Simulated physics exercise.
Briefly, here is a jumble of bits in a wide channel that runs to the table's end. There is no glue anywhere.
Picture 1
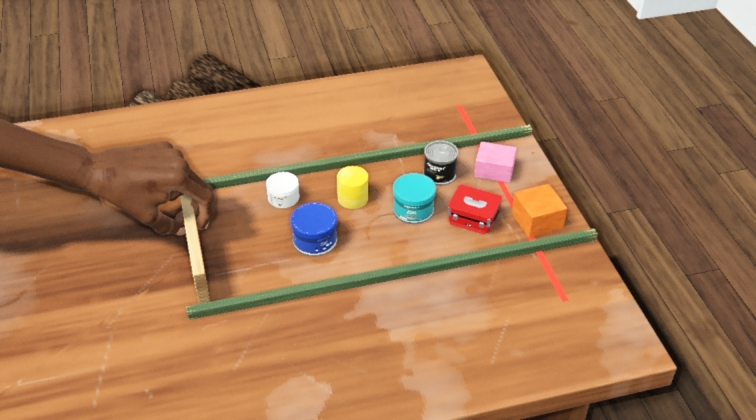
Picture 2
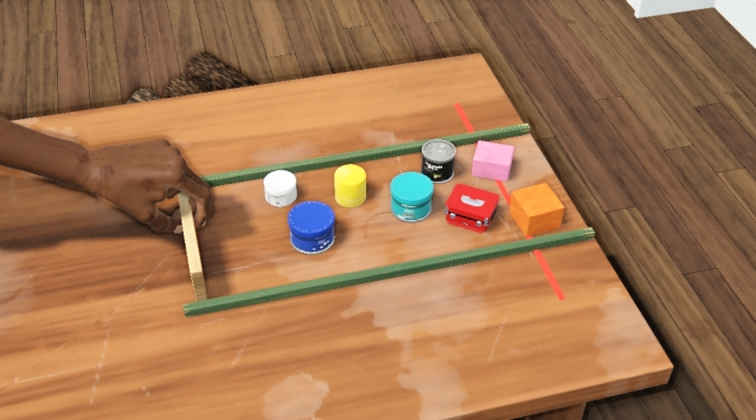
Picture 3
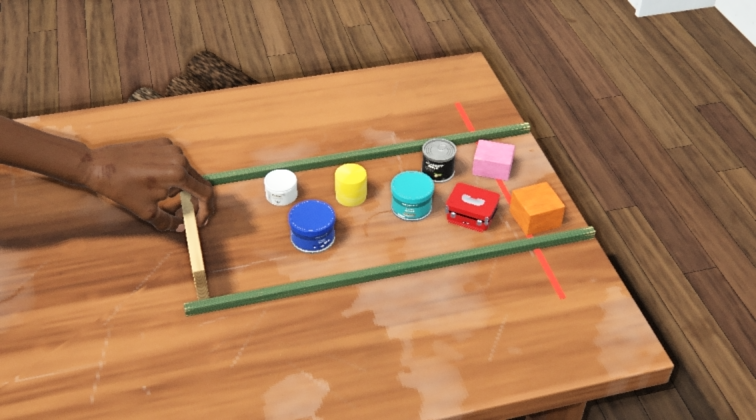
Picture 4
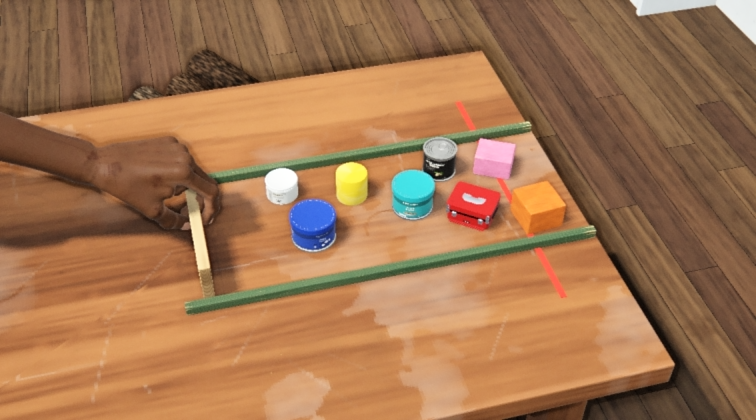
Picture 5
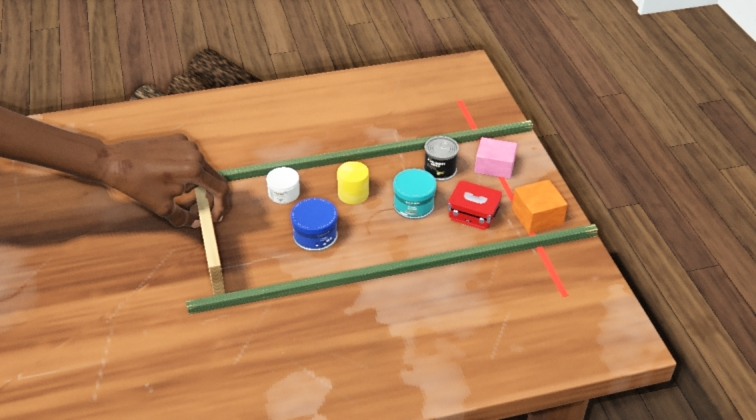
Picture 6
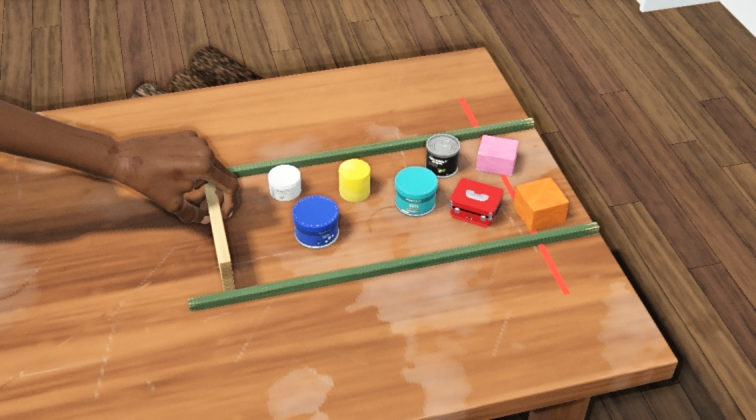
A dark-skinned hand holds a short pale board upright between two green strips on a scratched wooden table, seen from above at an angle over a plank floor. Right of it sit white and blue tubs, a yellow-lidded piece, a teal tub, a black tin, a red case, and pink and orange blocks near red tape. The hand slides the board slightly right while the objects stay essentially in place.
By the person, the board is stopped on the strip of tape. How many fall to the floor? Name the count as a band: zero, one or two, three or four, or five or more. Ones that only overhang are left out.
The count falls in the one or two band.
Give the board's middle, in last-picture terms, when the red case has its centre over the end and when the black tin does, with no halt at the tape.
With the red case it sits around (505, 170), with the black tin around (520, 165).
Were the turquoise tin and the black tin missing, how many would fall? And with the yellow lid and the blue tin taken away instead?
That gives 1 in the first case, then 1 in the second.
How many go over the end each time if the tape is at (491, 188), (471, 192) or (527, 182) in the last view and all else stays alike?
Tallies in the order asked: 1, 1, 5.
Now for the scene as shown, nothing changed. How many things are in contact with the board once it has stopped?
The number is 3.
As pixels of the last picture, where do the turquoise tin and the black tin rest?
Roughly (553, 162) for the first and roughly (531, 130) for the second.
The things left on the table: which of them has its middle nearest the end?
That would be the red case.
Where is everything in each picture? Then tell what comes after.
Orange block (539, 211); pink block (496, 162); red case (474, 210); board (192, 231); tape (506, 192), in the first picture.
Pink block (493, 161); black tin (438, 162), in the second picture.
Red case (472, 208); board (191, 228), in the third picture.
Orange block (538, 207); yellow lid (352, 184), in the fourth picture.
Pink block (496, 158); white tub (283, 185), in the fifth picture.
Orange block (541, 204); pink block (497, 156); red case (476, 204); board (216, 220); tape (508, 185), in the sixth picture.
A little later, none off yet; orange block at rest near (541, 204); pink block at rest near (497, 156); red case at rest near (476, 204).
Next, none off yet; orange block at rest near (541, 204); pink block at rest near (497, 156); red case at rest near (478, 204).
Later still, none off yet; orange block shifted about its own width near (582, 201); pink block shifted about its own width near (520, 152); red case shifted about its own width near (537, 196).
When it is over, the number that fall off is one or two; down, pink block and orange block.
